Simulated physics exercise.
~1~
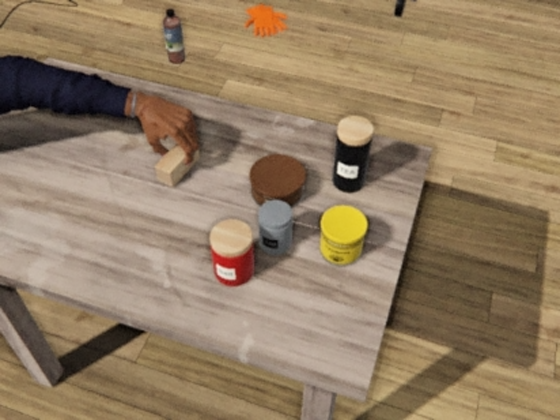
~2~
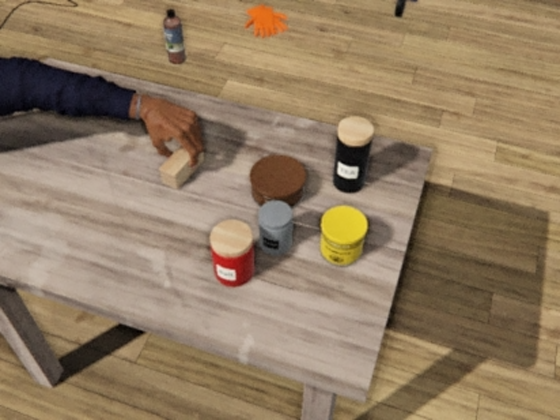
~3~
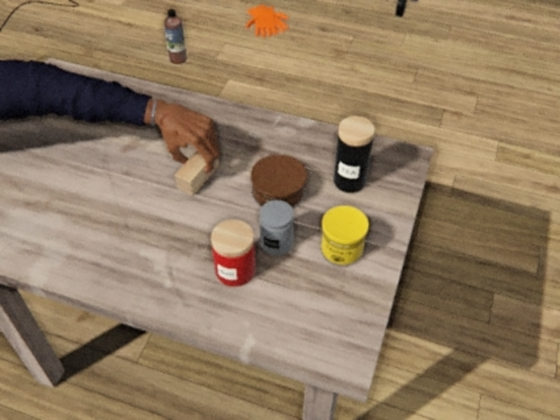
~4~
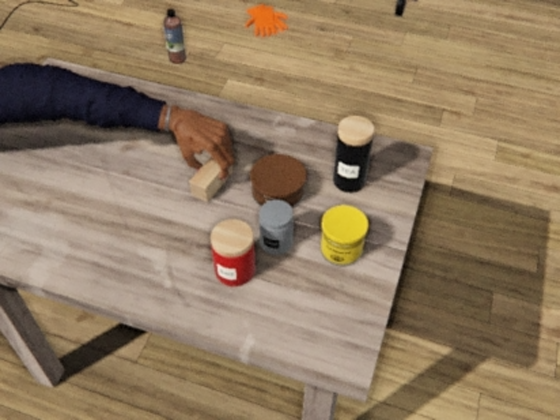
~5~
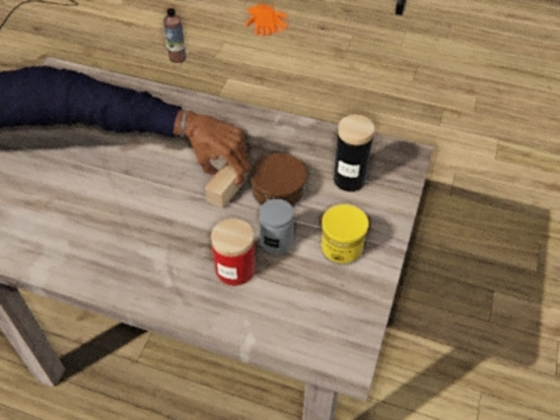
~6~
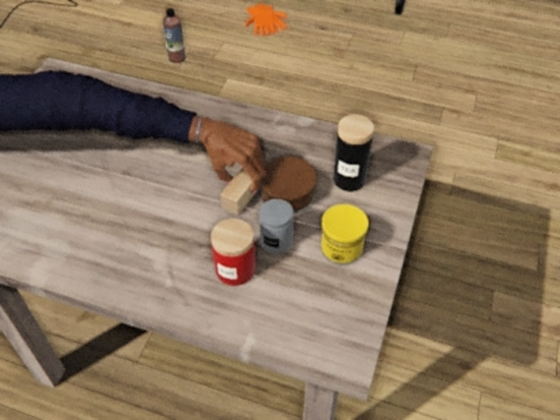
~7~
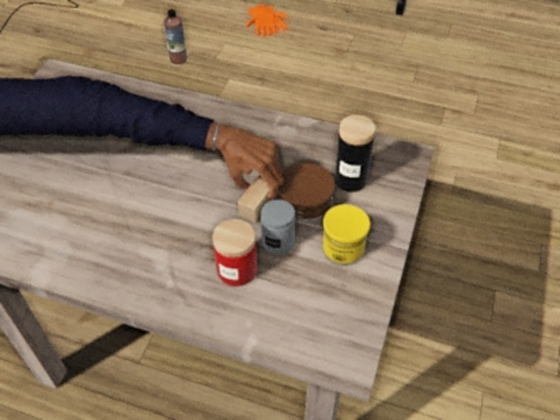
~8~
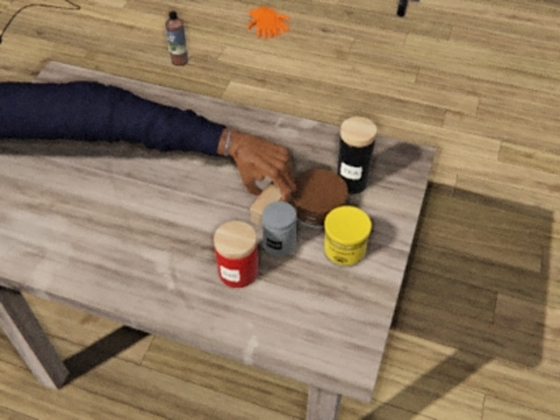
A hand in a dark sleeve slid a small wooden block rightward across a weathered table until it met a round brown tub and pushed it toward the black jar, while the red, grey and yellow containers stayed put and everything remained upright.
